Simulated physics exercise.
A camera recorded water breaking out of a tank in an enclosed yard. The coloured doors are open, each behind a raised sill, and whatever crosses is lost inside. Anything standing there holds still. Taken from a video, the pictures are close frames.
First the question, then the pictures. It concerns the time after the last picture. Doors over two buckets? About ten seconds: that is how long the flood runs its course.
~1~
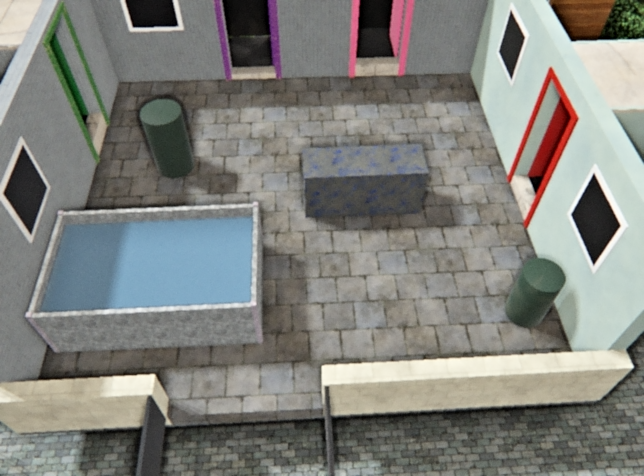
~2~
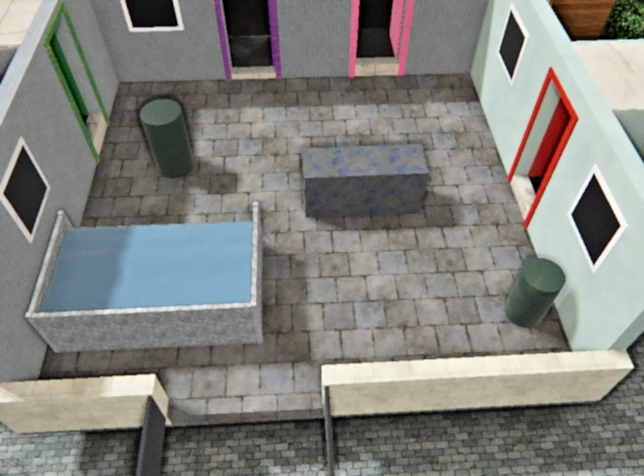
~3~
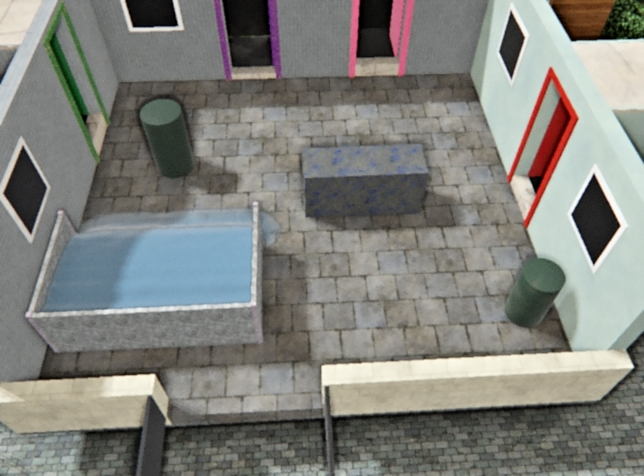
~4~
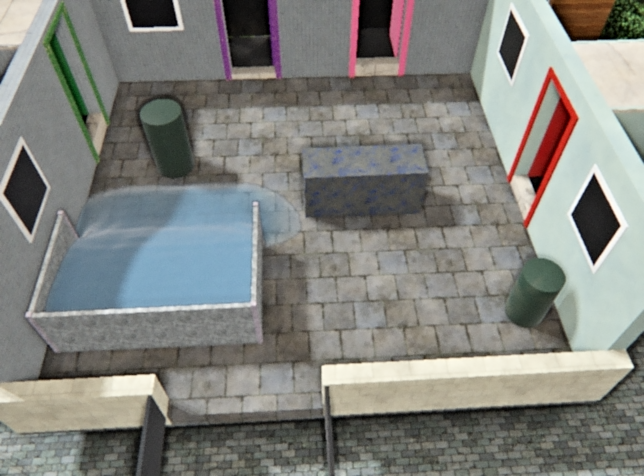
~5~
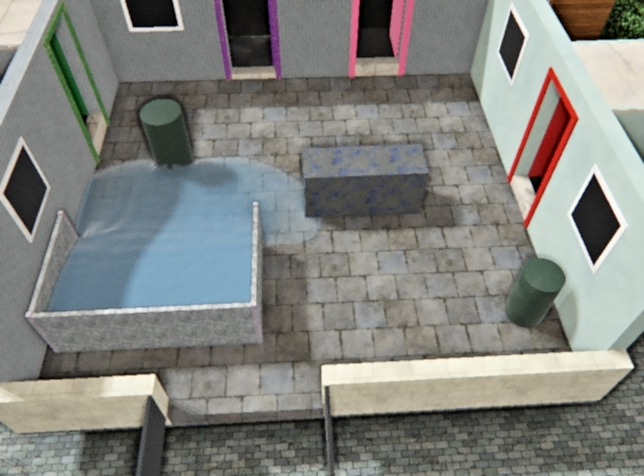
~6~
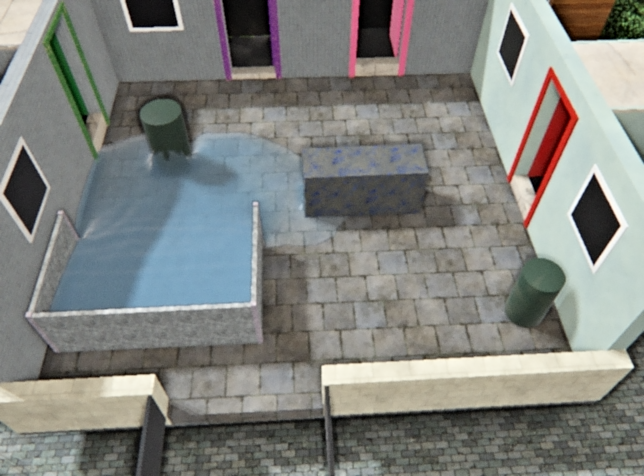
Purple door over; pink door not over; red door not over; green door not over.
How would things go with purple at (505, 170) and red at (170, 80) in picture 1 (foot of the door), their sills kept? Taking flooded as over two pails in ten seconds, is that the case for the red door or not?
Red overflows.
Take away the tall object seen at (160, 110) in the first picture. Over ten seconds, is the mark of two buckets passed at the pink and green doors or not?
My take: The pink one remains below, the green one remains below.
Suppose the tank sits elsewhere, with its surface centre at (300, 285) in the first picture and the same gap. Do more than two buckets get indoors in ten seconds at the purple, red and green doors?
The purple one is over, the red one lets more in, the green one holds.
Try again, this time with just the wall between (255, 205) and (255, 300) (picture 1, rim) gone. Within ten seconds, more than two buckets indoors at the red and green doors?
Looking at both, the red one exceeds the mark while the green one falls short.
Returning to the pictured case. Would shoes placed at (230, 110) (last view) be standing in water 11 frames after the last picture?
Looking there, it would be swamped.
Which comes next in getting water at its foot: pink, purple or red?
It's the door marked purple.
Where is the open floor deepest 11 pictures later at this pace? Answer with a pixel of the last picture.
Deepest spot: Around (118, 90).
A moment on, water covers 40 % of the floor; the purple door over two buckets in, the pink door not reached, the red door not reached, the green door wet at the sill, nothing in.
Next, water covers 45 % of the floor; the purple door far over two buckets in, the pink door wet at the sill, nothing in, the red door not reached, the green door under two buckets in.
Then, water covers 55 % of the floor; the purple door far over two buckets in, the pink door wet at the sill, nothing in, the red door not reached, the green door under two buckets in.
Later, water covers 80 % of the floor; the purple door far over two buckets in, the pink door wet at the sill, nothing in, the red door wet at the sill, nothing in, the green door under two buckets in.
In the end, water covers 100 % of the floor; the purple door far over two buckets in, the pink door wet at the sill, nothing in, the red door wet at the sill, nothing in, the green door under two buckets in.
